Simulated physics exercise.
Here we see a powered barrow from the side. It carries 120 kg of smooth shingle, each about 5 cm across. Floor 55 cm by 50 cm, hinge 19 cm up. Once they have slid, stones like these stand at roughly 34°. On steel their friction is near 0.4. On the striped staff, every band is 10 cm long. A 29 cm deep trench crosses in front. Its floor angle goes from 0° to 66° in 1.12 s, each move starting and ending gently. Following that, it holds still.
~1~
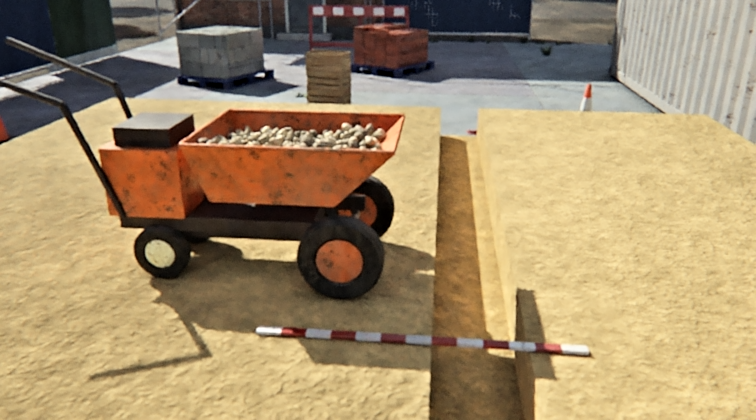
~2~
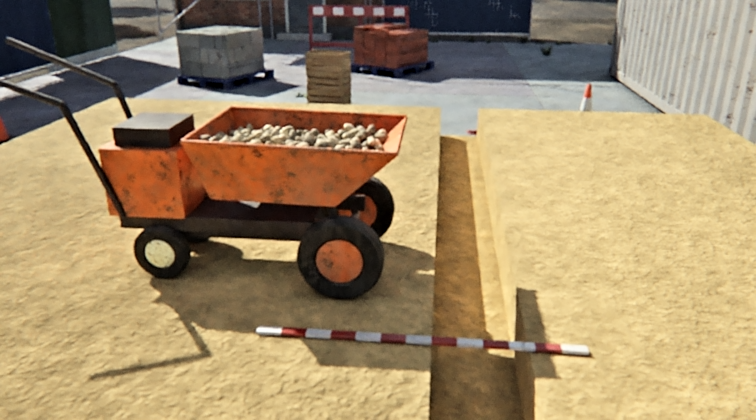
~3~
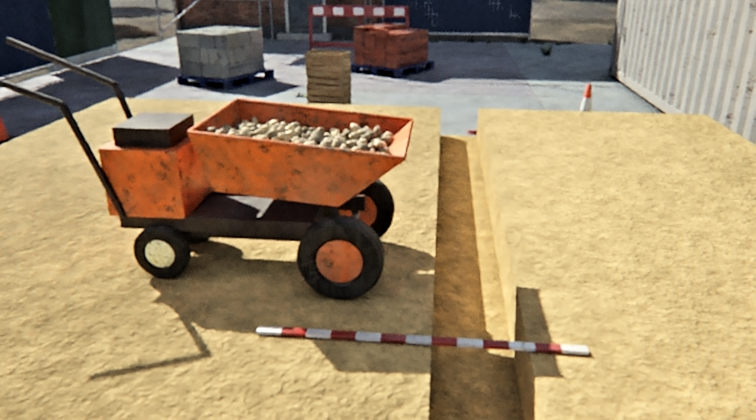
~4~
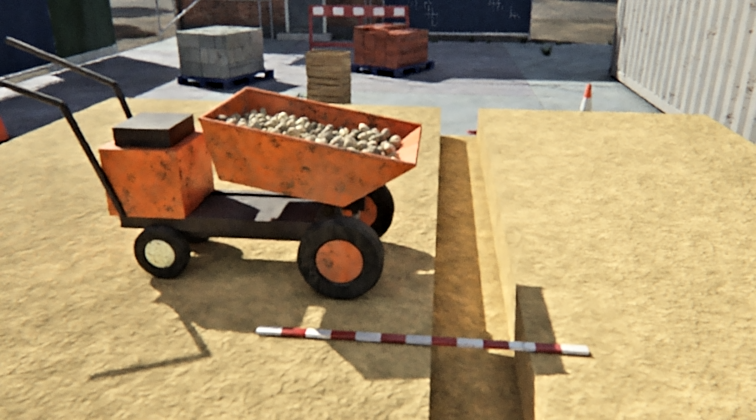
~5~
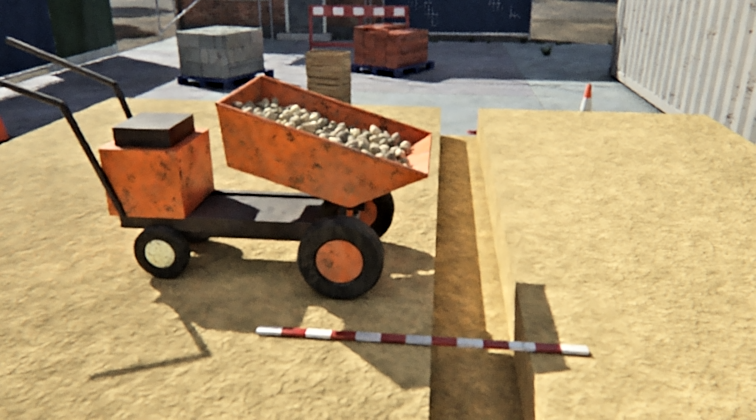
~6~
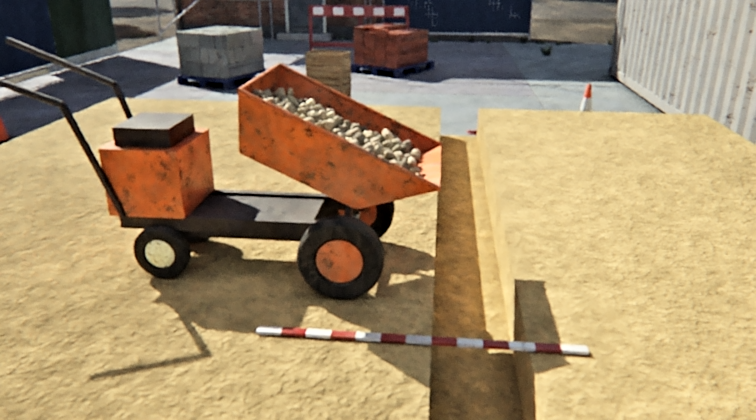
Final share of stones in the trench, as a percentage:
63 per cent.
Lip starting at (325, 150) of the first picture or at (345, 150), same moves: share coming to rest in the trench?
Near 95 per cent from the first place, 100 from the second.
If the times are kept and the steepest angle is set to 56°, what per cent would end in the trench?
Roughly 70%.
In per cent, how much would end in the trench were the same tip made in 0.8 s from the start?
I'd put it at roughly 55 per cent.
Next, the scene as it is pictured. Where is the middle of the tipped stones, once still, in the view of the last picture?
Resting centre: About (499, 310).
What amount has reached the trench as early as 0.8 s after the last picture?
By that moment, roughly 35 per cent of the load.
Then, 0.4 s after the last picture the floor is at 56°, 100 % in the tray; the foremost stones are at (462, 220).
Then, 0.8 s after the last picture the floor is at 66°, 54 % in the tray, 33 % in the trench, 13 % past the trench; the foremost stones are at (558, 278).
Then, 1.1 s after the last picture the floor is at 66°, 14 % in the tray, 49 % in the trench, 37 % past the trench; the foremost stones are at (673, 288).
Then, 3.0 s after the last picture the floor is at 66°, 0 % in the tray, 63 % in the trench, 37 % past the trench; the foremost stones are past the picture's edge.
